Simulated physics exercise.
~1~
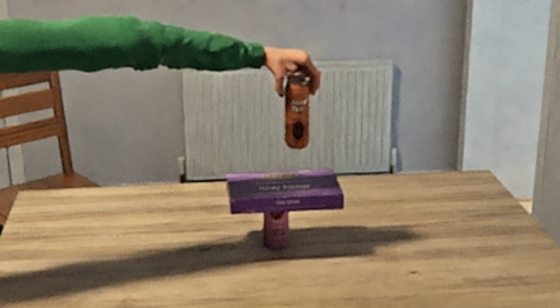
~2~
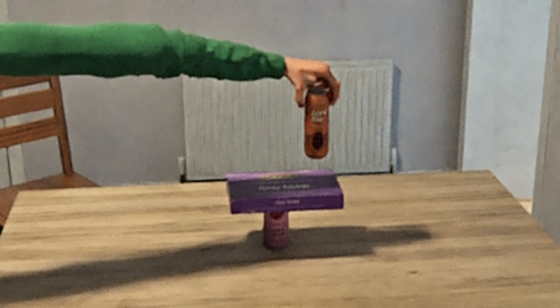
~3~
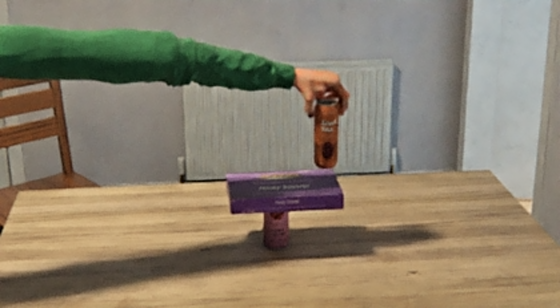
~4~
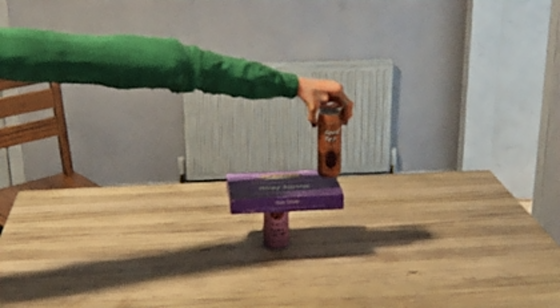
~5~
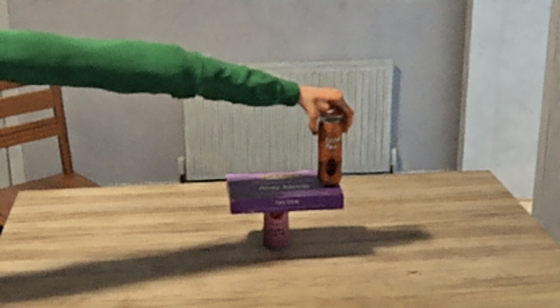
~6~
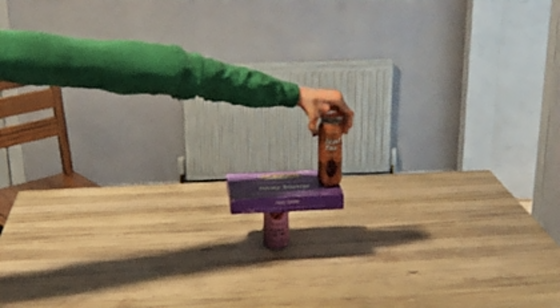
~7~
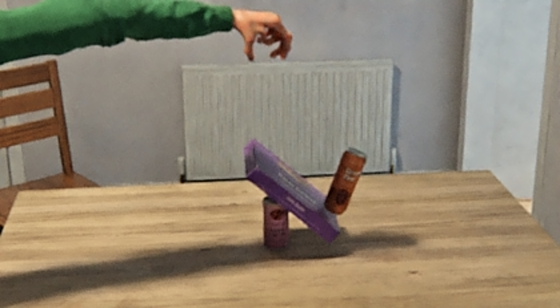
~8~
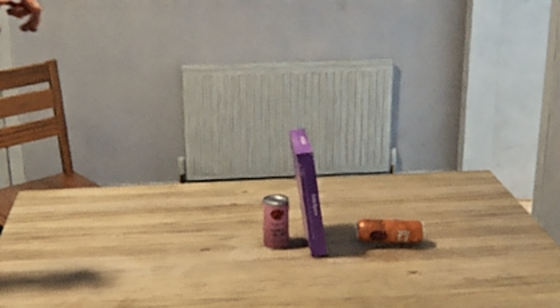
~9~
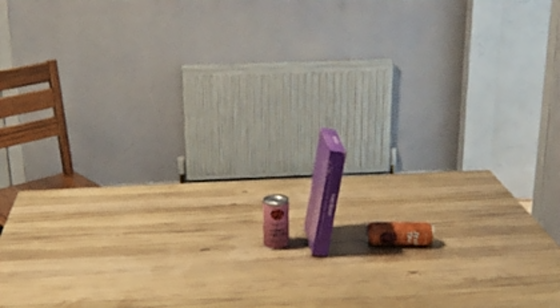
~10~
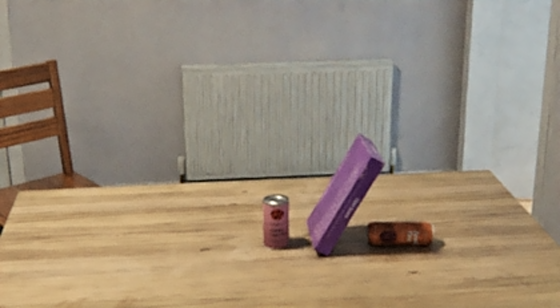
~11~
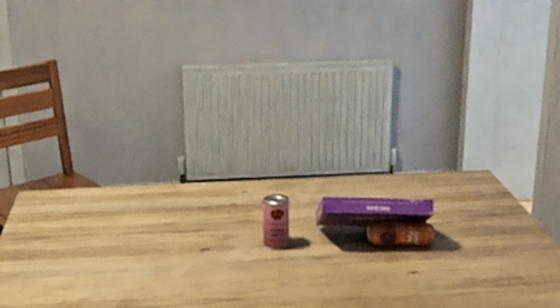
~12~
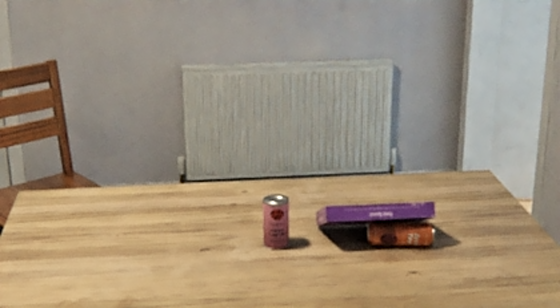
To begin with, a purple packet lies flat across the top of a small pink tin on a wooden table, while a hand in a green sleeve holds an orange can upright above it. The hand moves the can to the right and lowers it onto the packet's right end. Once the hand lets go and draws back, the packet tips down to the right and the can slides off, landing on its side. The packet stands briefly on its edge, then topples rightward onto the fallen can. It ends resting against the can, with the pink tin still upright.
